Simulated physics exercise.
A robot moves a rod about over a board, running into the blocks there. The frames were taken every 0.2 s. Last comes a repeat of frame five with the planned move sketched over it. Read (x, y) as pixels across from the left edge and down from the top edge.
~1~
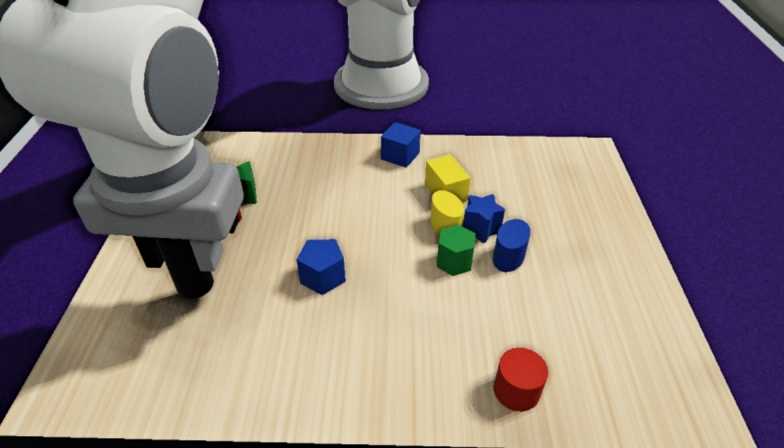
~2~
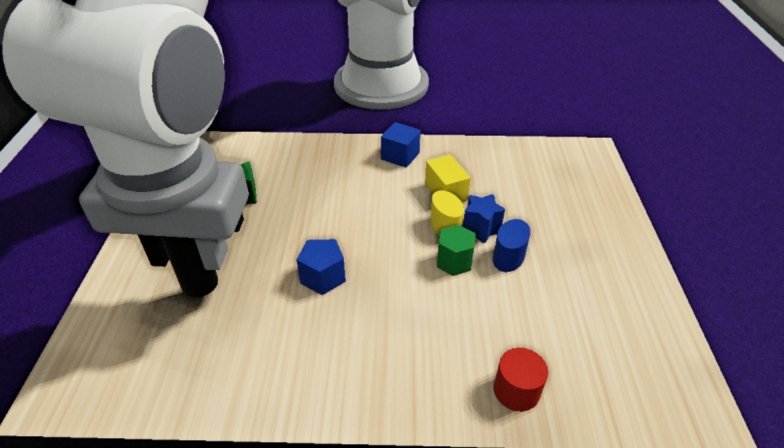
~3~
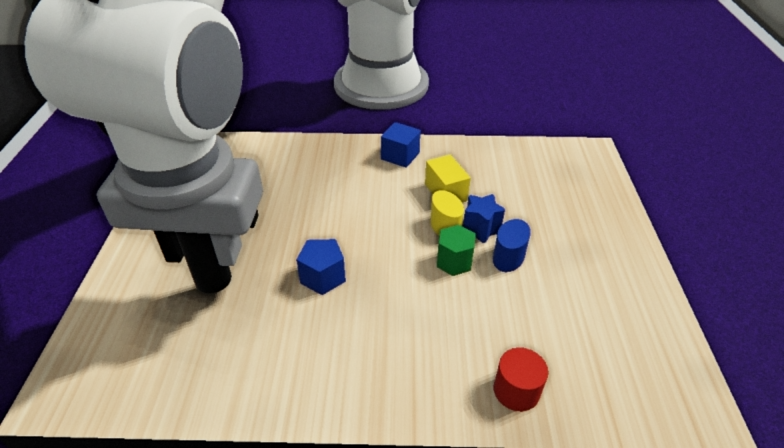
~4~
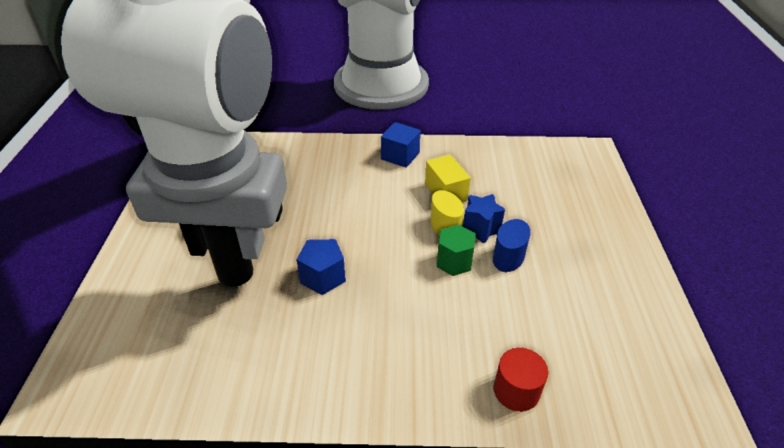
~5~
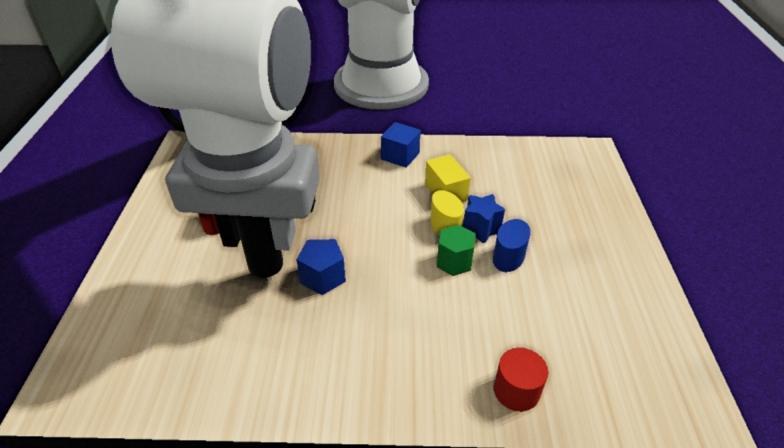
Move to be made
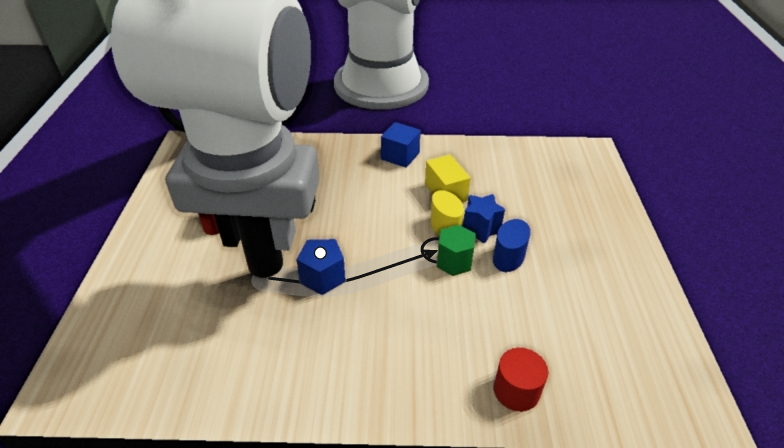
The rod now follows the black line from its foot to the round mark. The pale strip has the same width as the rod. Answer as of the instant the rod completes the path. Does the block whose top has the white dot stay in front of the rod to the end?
My answer is yes.
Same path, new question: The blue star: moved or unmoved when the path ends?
It shifts position.
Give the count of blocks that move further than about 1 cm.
Answer: 3+.
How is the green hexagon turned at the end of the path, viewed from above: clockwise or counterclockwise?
Seen from above, its turn is clockwise.
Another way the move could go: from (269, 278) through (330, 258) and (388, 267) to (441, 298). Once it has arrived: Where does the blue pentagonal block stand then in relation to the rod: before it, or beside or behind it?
At that point it is off to one side or behind.
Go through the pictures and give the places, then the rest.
Lower end of the rod at (196, 287), tops of blocks, blue pentagonal block at (320, 253), yellow oval block at (448, 203), green hexagon at (457, 238), blue star at (484, 205), in the first frame.
Rod at (201, 285), blocks as before, in the second frame.
Rod at (214, 281), blocks as before, in the third frame.
Rod at (236, 275), blocks as before, in the fourth frame.
Rod at (266, 266), blue pentagonal block at (320, 253), yellow oval block at (448, 203), green hexagon at (457, 238), blue star at (484, 205), in the fifth frame.
The drawn path runs from (269, 278) through (329, 283) and (386, 268) to (438, 250); the dot is on the blue pentagonal block.
What follows on the original path. One third of the way, rod at (329, 271); blue pentagonal block at (363, 248), turned 40° anticlockwise.
Two thirds of the way, rod at (386, 256); blue pentagonal block at (418, 231), turned 50° anticlockwise.
At the end, rod at (439, 238); blue pentagonal block at (470, 214), turned 45° anticlockwise; yellow oval block at (462, 191), turned 60° anticlockwise; green hexagon at (500, 236), turned 50° clockwise; blue star at (498, 201), turned 15° clockwise.
